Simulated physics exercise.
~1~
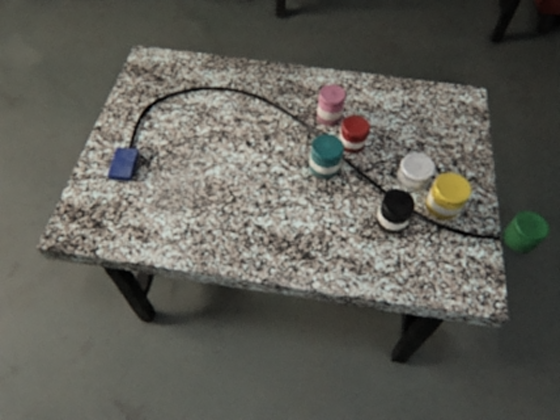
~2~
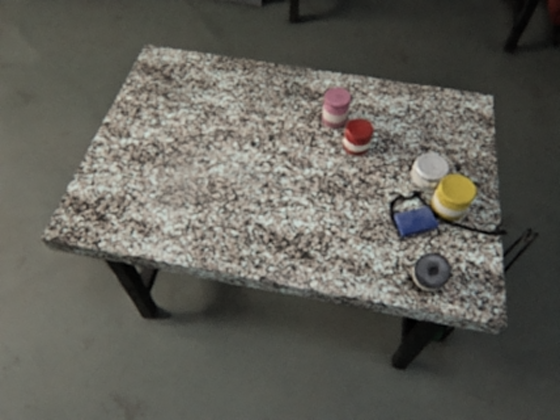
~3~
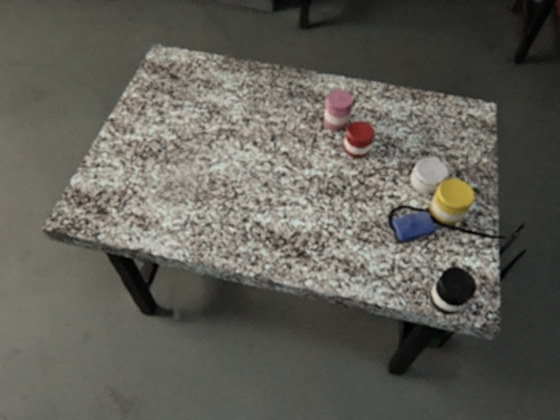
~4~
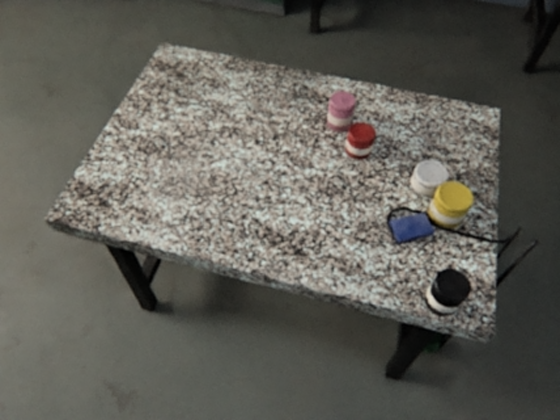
A speckled, stone-patterned workbench with dark legs stands on a grey floor, seen from above at an angle as the view drifts slightly sideways. A black cable curves across it from a blue, box-like phone at the left to a green, canister-like speaker falling off the right side, passing pink, red, teal, white, yellow and black containers. The cable and phone then move rightward, and the teal canister disappears from the top. The black tin shifts toward the near right corner, tilting before settling upright. Finally, the phone rests beside the yellow canister, the cable's end hanging over the edge, while the pink and red canisters remain in place.
